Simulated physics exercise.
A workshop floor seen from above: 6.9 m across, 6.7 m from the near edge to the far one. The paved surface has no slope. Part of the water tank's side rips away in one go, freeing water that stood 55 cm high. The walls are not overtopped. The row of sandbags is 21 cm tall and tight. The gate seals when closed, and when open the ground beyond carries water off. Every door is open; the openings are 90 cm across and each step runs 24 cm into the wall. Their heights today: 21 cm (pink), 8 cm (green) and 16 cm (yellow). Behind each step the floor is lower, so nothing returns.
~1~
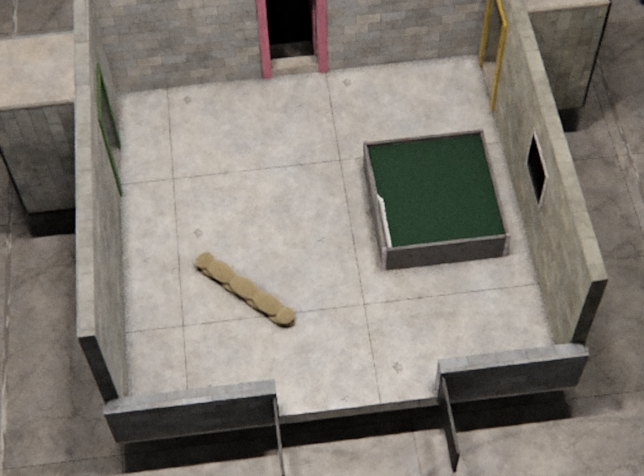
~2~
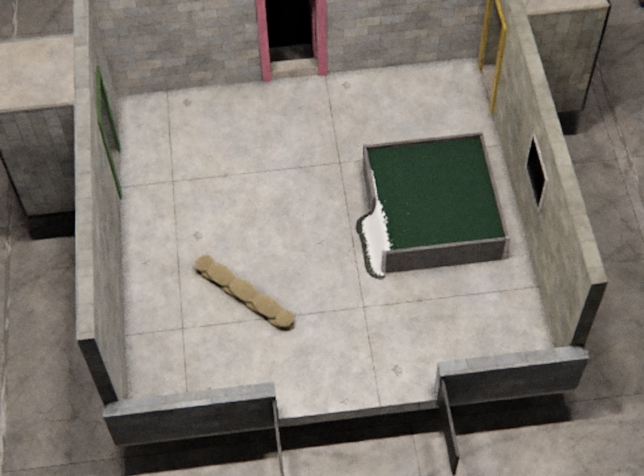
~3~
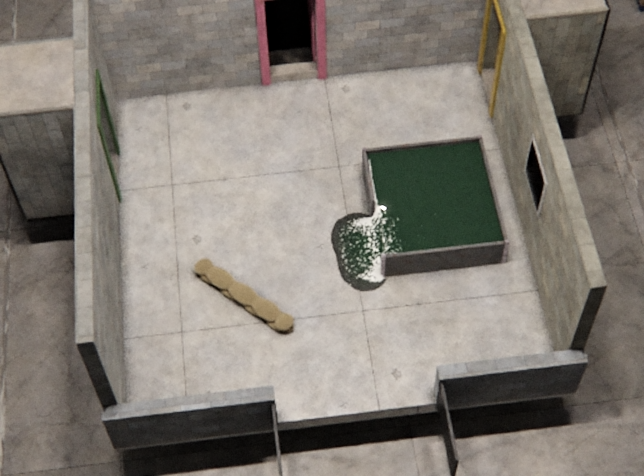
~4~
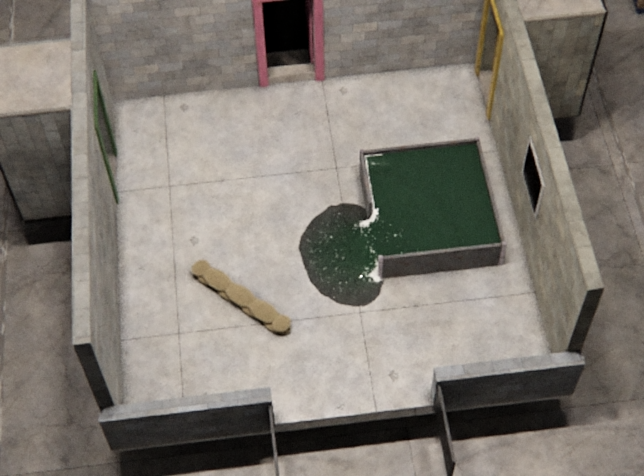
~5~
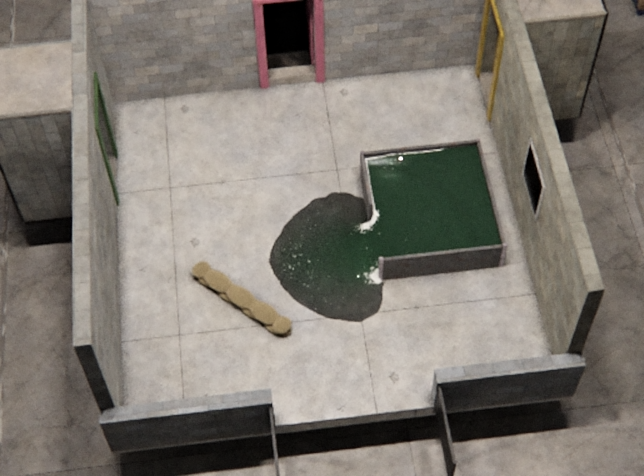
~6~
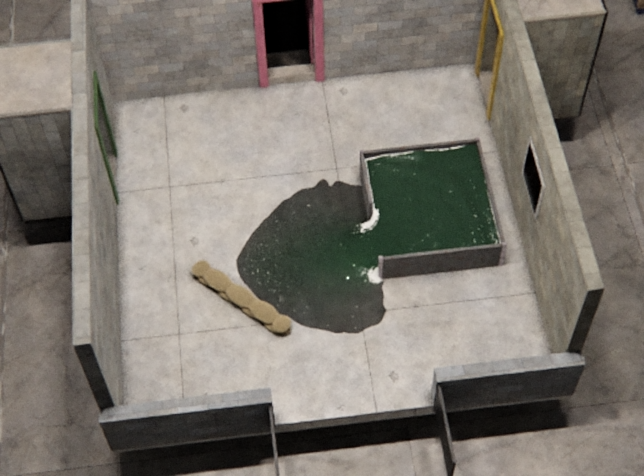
The video shows a walled, paved floor from above, where part of the left side of a square tank of green water gives way and water pours out, spreading leftward in a widening dark puddle near a tan, bumpy bar.
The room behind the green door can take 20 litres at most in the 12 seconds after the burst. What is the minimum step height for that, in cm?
Some 12.5 cm above the ground.
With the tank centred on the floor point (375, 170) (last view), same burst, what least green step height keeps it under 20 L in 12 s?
Then roughly 14.0 cm.
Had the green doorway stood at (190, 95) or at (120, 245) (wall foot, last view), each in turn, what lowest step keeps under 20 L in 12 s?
About 10.5 and 12.0 cm.
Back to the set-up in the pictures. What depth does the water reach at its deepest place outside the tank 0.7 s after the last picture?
Roughly 29 cm.
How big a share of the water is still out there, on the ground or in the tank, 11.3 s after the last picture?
Some 80 per cent remains.
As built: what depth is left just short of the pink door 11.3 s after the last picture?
Roughly 4.0 cm deep.
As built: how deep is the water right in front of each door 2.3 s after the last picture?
In cm: Pink 0, green 16, yellow 0.
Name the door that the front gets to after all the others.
It is the yellow one.
Then, 0.7 s after the last picture water covers 20 % of the floor, deepest (29 cm) near (274, 310); it has not reached the green door.
Then, 2.3 s after the last picture water covers 40 % of the floor, deepest (22 cm) near (274, 310); 16 cm at the green door, 12 litres in over its 8 cm step.
Then, 11.3 s after the last picture water covers 85 % of the floor, deepest (9 cm) near (456, 74); 6 cm at the green door, 74 litres in over its 8 cm step.
At the green door as built, the water peaked near 17 cm, 2.1 s after the last picture.
Run again over the same 12 s with other heights there, 31 litres in over 11 cm, 6 litres over 15 cm. The limit of 20 litres is kept from about 12.5 cm up.
